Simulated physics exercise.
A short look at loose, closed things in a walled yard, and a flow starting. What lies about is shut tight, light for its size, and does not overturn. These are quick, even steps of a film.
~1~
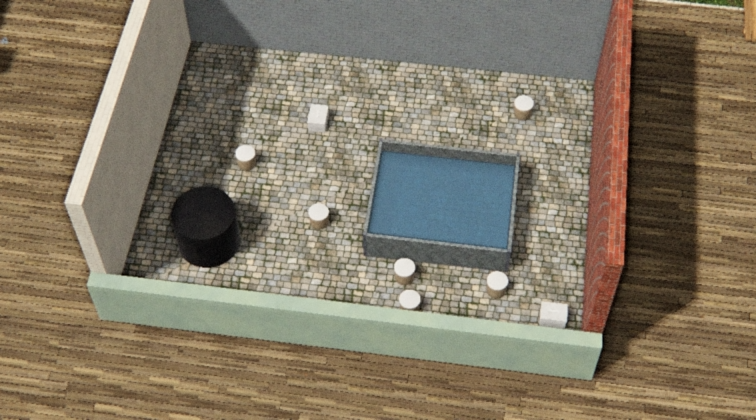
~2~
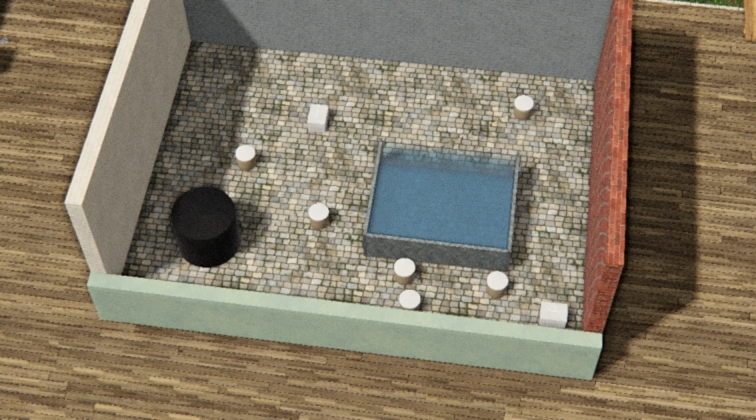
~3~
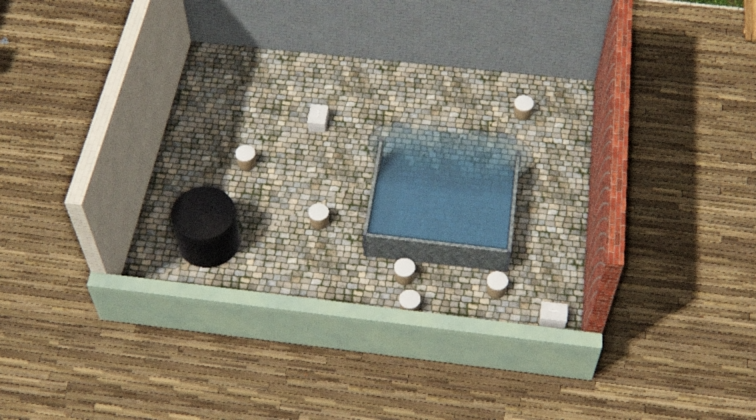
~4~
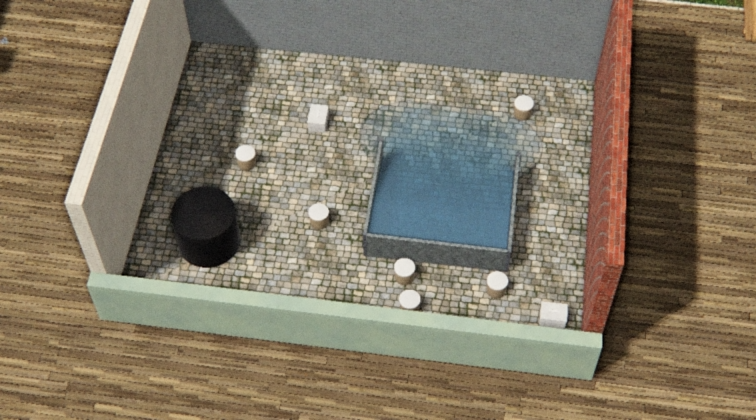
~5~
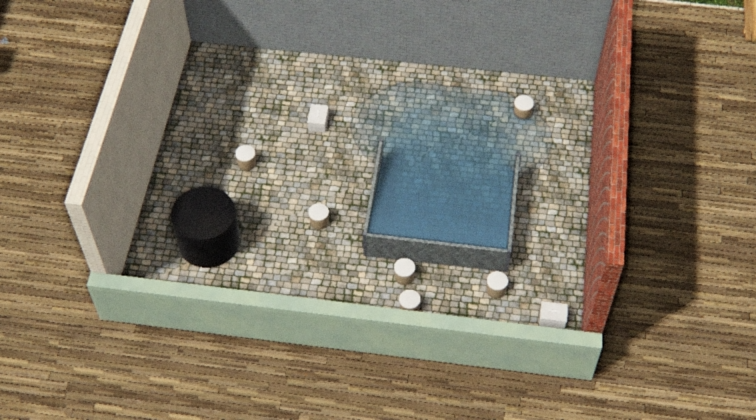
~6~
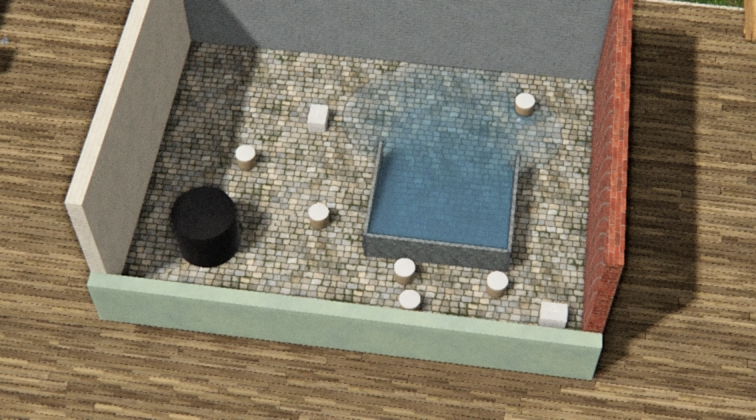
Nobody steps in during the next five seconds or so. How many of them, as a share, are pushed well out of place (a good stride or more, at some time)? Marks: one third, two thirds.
Share: Under a third.
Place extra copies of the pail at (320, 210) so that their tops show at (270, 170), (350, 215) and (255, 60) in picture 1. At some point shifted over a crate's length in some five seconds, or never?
In that order: Less than that, short of that, yes.
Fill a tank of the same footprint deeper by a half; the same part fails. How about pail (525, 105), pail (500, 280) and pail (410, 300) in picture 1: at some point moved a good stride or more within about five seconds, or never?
As listed: That far or more, no, not that far.
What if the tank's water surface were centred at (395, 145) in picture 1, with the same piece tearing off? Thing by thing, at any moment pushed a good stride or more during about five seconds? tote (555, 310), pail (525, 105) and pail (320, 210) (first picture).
As listed: No, moved that far, short of that.
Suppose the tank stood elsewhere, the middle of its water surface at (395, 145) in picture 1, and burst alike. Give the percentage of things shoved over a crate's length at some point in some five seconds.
Close to 10 %.
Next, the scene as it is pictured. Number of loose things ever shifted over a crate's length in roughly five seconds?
It comes to 2.
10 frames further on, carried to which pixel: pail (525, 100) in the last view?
Near (584, 80).
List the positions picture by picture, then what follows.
The first picture shows a pail at (524, 103), on the bottom; a pail at (319, 212) rests on the ground; 0 of 8 have shifted.
The second picture shows a pail at (524, 103) rests on the ground; a pail at (319, 212), on the bottom; 0 of 8 have shifted.
The third picture shows a pail at (524, 103) rests on the ground; a pail at (319, 212) rests on the ground; 0 of 8 have shifted.
The fourth picture shows a pail at (524, 103), on the bottom; a pail at (319, 212) rests on the ground; 0 of 8 have shifted.
The fifth picture shows a pail at (524, 103) rests on the ground; a pail at (319, 212), on the bottom; 0 of 8 have shifted.
The sixth picture shows a pail at (525, 100) rests on the ground, close to its start; a pail at (319, 212), on the bottom; 1 of 8 have shifted.
A moment on, 0 of 8 are well off their spots; 0 afloat.
Next, 1 of 8 are well off their spots; 1 afloat.
Later, 1 of 8 are well off their spots; 0 afloat.
In the end, 2 of 8 are well off their spots, and 2 have been at some point; 1 afloat.
